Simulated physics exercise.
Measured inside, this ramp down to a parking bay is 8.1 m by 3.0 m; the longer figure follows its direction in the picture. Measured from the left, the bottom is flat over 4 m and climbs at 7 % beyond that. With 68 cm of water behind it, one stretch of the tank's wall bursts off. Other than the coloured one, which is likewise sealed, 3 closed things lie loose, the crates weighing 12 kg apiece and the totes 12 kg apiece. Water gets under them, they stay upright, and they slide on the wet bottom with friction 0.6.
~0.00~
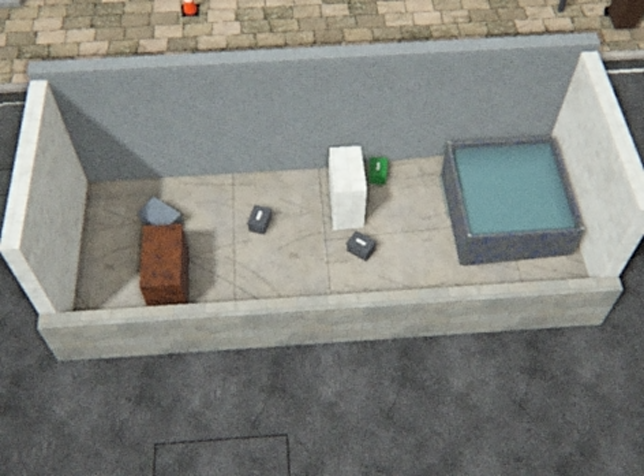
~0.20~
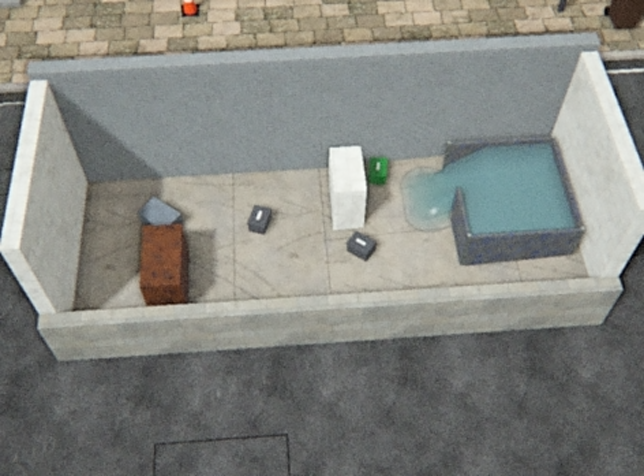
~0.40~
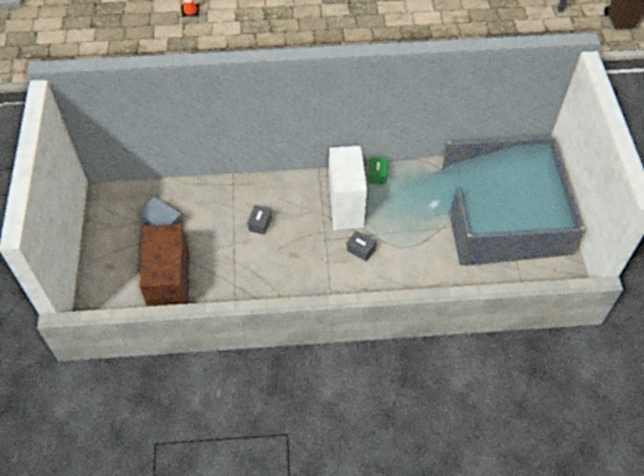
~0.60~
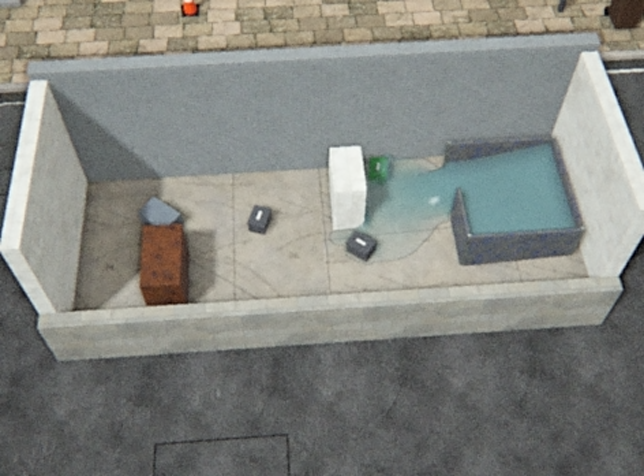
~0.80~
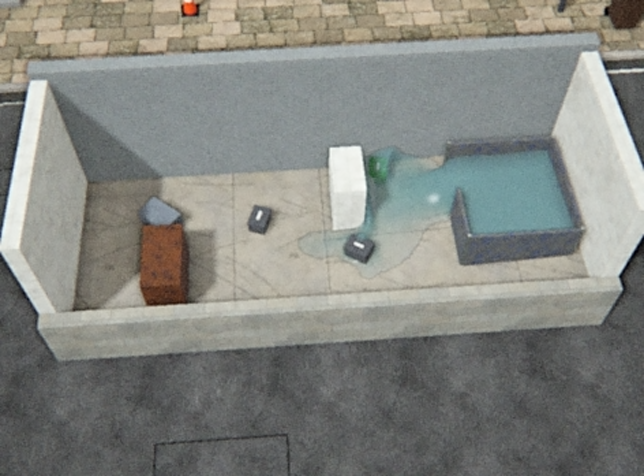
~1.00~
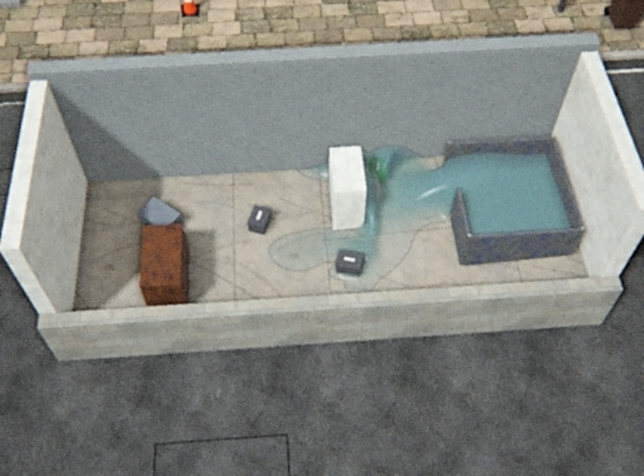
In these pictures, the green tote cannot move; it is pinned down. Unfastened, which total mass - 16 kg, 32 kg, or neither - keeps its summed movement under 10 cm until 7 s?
Neither choice.
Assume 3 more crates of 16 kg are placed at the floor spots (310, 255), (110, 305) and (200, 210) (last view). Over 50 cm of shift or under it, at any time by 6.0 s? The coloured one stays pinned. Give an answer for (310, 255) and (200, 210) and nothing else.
The first is below the mark, the second above the mark.
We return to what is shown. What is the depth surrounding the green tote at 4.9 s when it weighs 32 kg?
Close to 12 cm deep.
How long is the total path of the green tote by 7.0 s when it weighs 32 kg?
I'd put it near 350 cm in all.
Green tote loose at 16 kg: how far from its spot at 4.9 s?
About 500 cm off its spot.
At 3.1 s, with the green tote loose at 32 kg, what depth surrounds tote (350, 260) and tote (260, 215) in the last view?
12 and 4 cm.
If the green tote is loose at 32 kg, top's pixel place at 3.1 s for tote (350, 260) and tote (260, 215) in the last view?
Near (199, 299) and (241, 237).
After 1.4 s the green tote would be 172 cm from its start with 16 kg and 126 cm from its start with 32 kg; 15 cm of water round it then.
After 3.1 s the green tote would be 472 cm from its start with 16 kg and 325 cm from its start with 32 kg; 9 cm of water round it then.
After 4.9 s the green tote would be 511 cm from its start with 16 kg and 325 cm from its start with 32 kg; 12 cm of water round it then.
After 7.0 s the green tote would be 515 cm from its start with 16 kg and 325 cm from its start with 32 kg; 11 cm of water round it then.
